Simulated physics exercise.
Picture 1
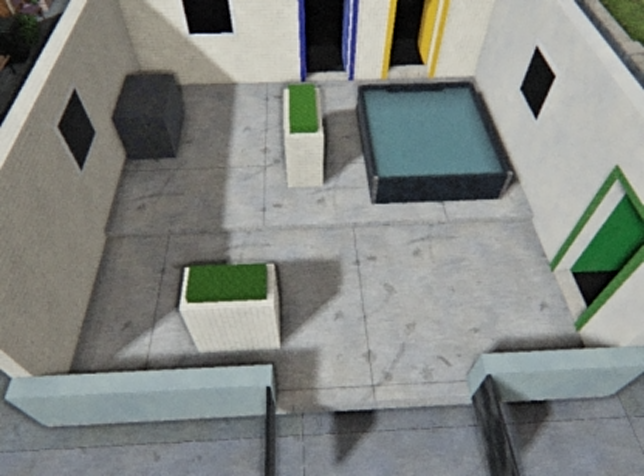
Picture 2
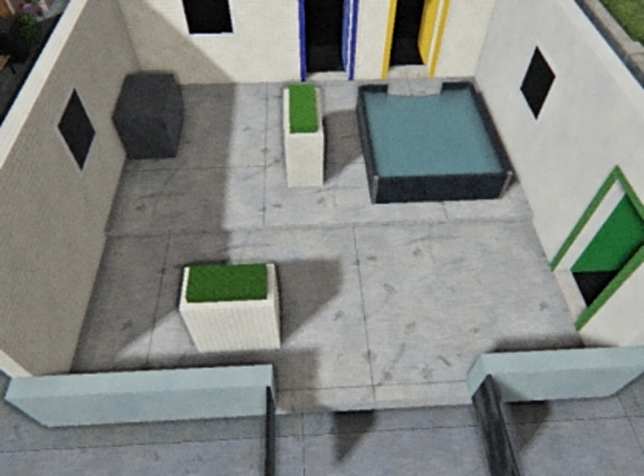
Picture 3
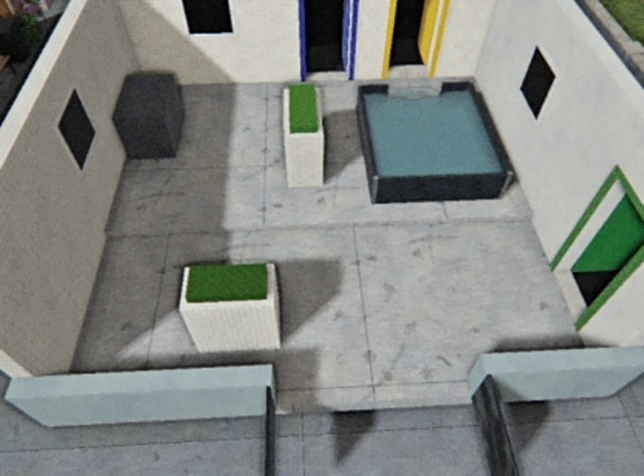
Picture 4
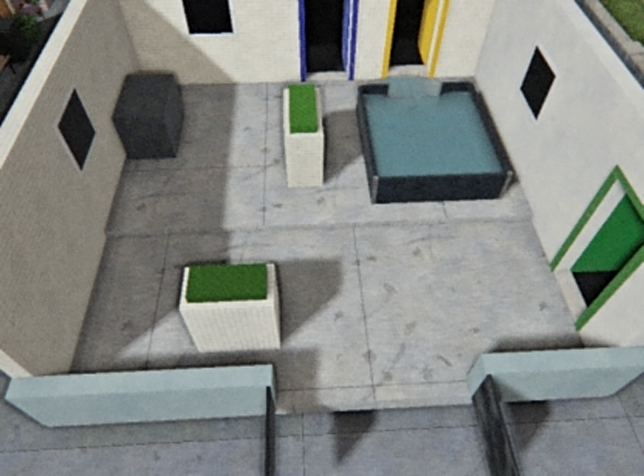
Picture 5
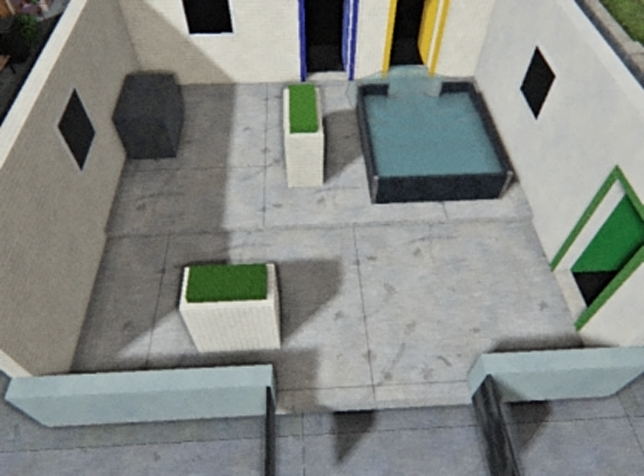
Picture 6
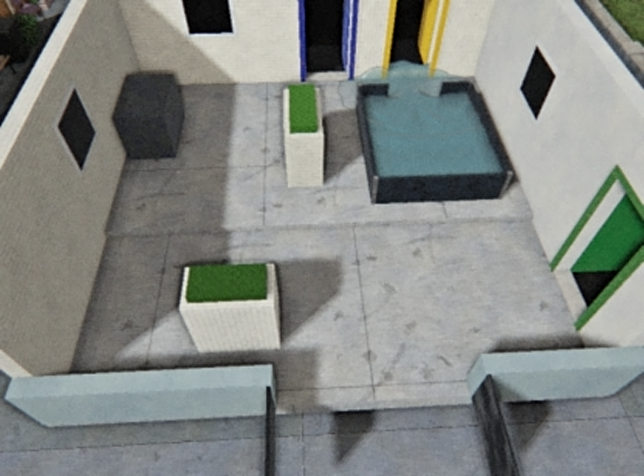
At first, a dark-walled open tank of blue-green water sits whole and still in a walled yard, near blue and yellow doorways. Then a gap appears in its far side and water pours out, spreading in a pale, shallow sheet by the yellow doorway, while the planters and dark block stay put.
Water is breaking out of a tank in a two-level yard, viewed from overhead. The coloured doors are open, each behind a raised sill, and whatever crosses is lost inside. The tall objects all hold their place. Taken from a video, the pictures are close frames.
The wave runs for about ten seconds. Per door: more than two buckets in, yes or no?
Blue door yes, yellow door yes, green door no.
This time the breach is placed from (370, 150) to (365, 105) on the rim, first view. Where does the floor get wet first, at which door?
I'd say the one in blue.
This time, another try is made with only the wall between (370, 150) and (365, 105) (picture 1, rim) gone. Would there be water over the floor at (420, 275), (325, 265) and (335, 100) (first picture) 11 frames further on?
Going through them, the first would be submerged, the next submerged and the last submerged.
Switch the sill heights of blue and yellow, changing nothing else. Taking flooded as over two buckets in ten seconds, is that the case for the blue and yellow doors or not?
Blue stays within bounds, yellow overflows.
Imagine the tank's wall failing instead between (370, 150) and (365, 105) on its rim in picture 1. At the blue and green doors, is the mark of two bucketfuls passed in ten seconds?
Blue door: Exceeds it; green door: Remains below.
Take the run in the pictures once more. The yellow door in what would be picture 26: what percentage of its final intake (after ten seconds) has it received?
Close to 80 percent.
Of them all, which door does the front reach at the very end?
Answer: The green door.
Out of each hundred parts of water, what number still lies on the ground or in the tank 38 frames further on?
I make it around 84 per cent.
A moment on, water covers 10 % of the floor; the blue door wet at the sill, nothing in, the yellow door far over two buckets in, the green door not reached.
Next, water covers 15 % of the floor; the blue door under two buckets in, the yellow door far over two buckets in, the green door not reached.
Then, water covers 30 % of the floor; the blue door under two buckets in, the yellow door far over two buckets in, the green door not reached.
Later, water covers 50 % of the floor; the blue door over two buckets in, the yellow door far over two buckets in, the green door wet at the sill, nothing in.
In the end, water covers 90 % of the floor; the blue door over two buckets in, the yellow door far over two buckets in, the green door wet at the sill, nothing in.
